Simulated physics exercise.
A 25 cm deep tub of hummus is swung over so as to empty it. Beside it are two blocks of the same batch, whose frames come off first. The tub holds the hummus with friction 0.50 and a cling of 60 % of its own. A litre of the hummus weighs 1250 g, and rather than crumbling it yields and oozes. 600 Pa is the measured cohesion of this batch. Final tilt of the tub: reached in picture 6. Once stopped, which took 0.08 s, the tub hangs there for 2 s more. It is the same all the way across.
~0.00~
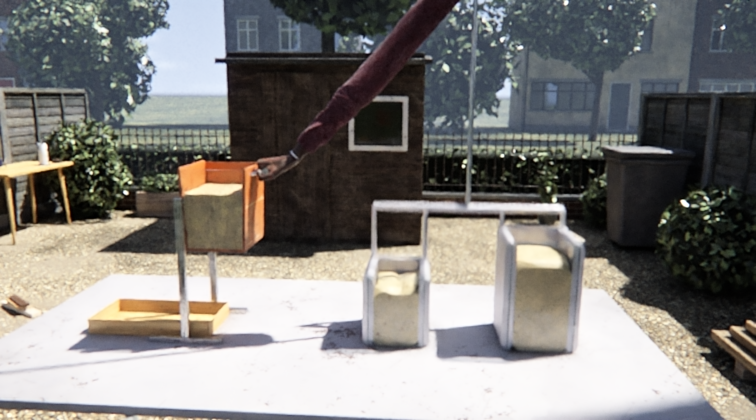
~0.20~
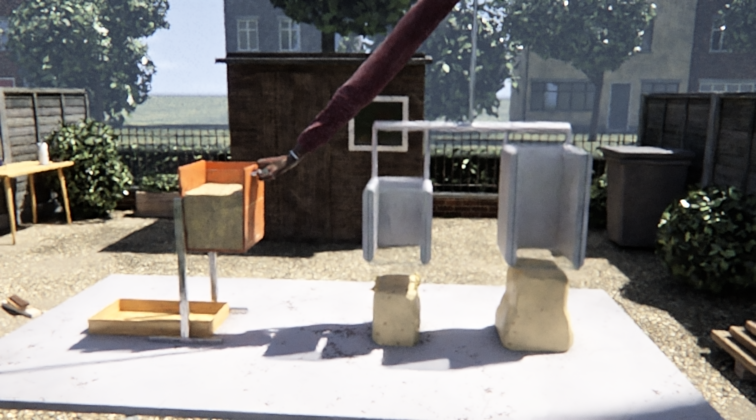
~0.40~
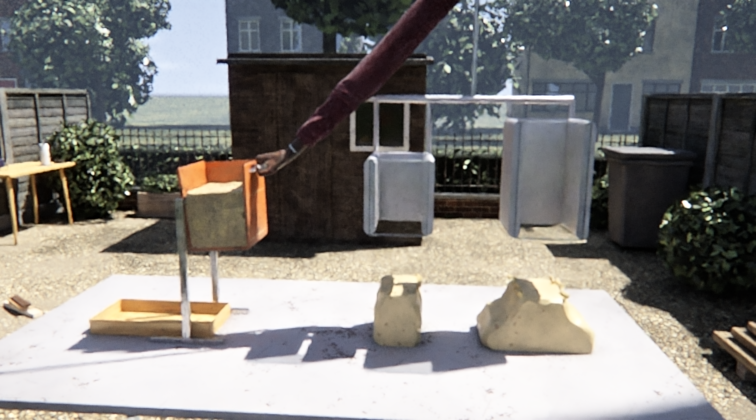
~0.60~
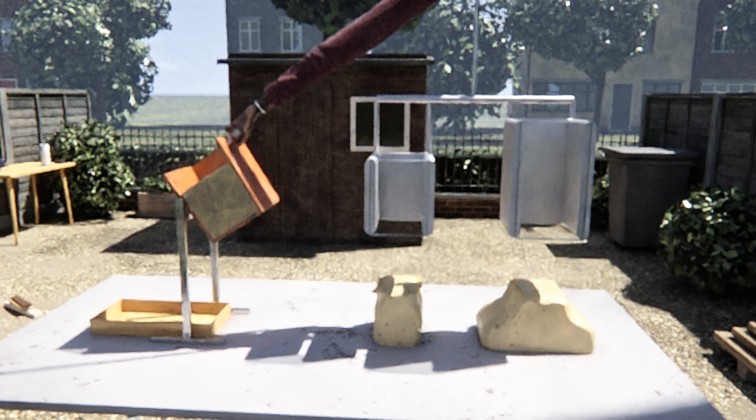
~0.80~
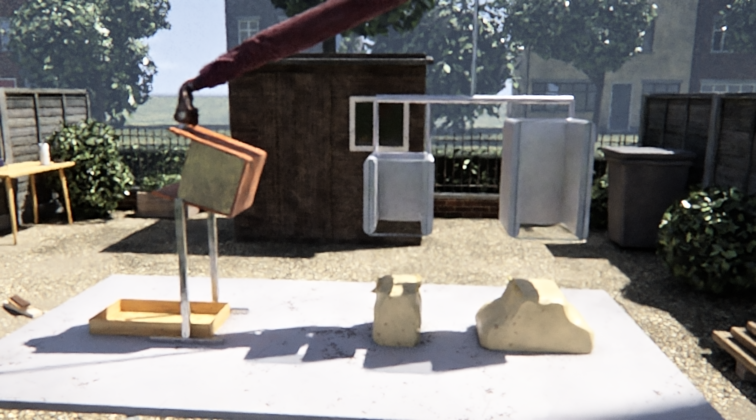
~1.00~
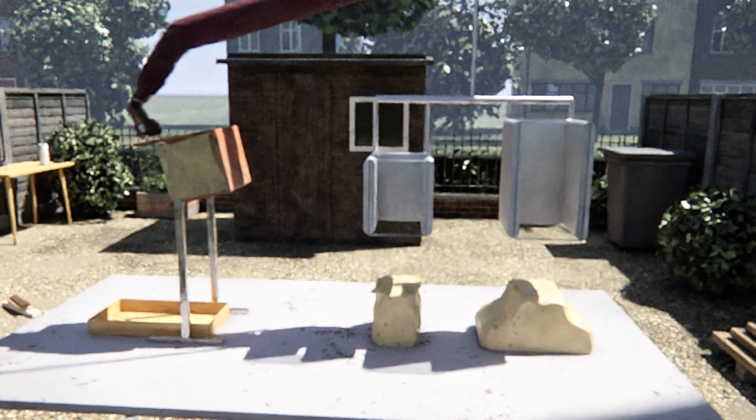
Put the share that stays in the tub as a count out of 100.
The share that stays is about 0 out of 100.
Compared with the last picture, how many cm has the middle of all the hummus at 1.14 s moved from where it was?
Something like 5 cm, I'd say.
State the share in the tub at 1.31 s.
Around 75 per cent.
After 1.14 s, the tub is at 103 degrees and holds 100 %.
After 1.31 s, the tub is at 103 degrees and holds 74 %.
After 1.48 s, the tub is at 103 degrees and holds 48 %.
After 1.65 s, the tub is at 103 degrees and holds 33 %.
After 3.00 s, at the end, the tub is at 103 degrees and holds 0 %.
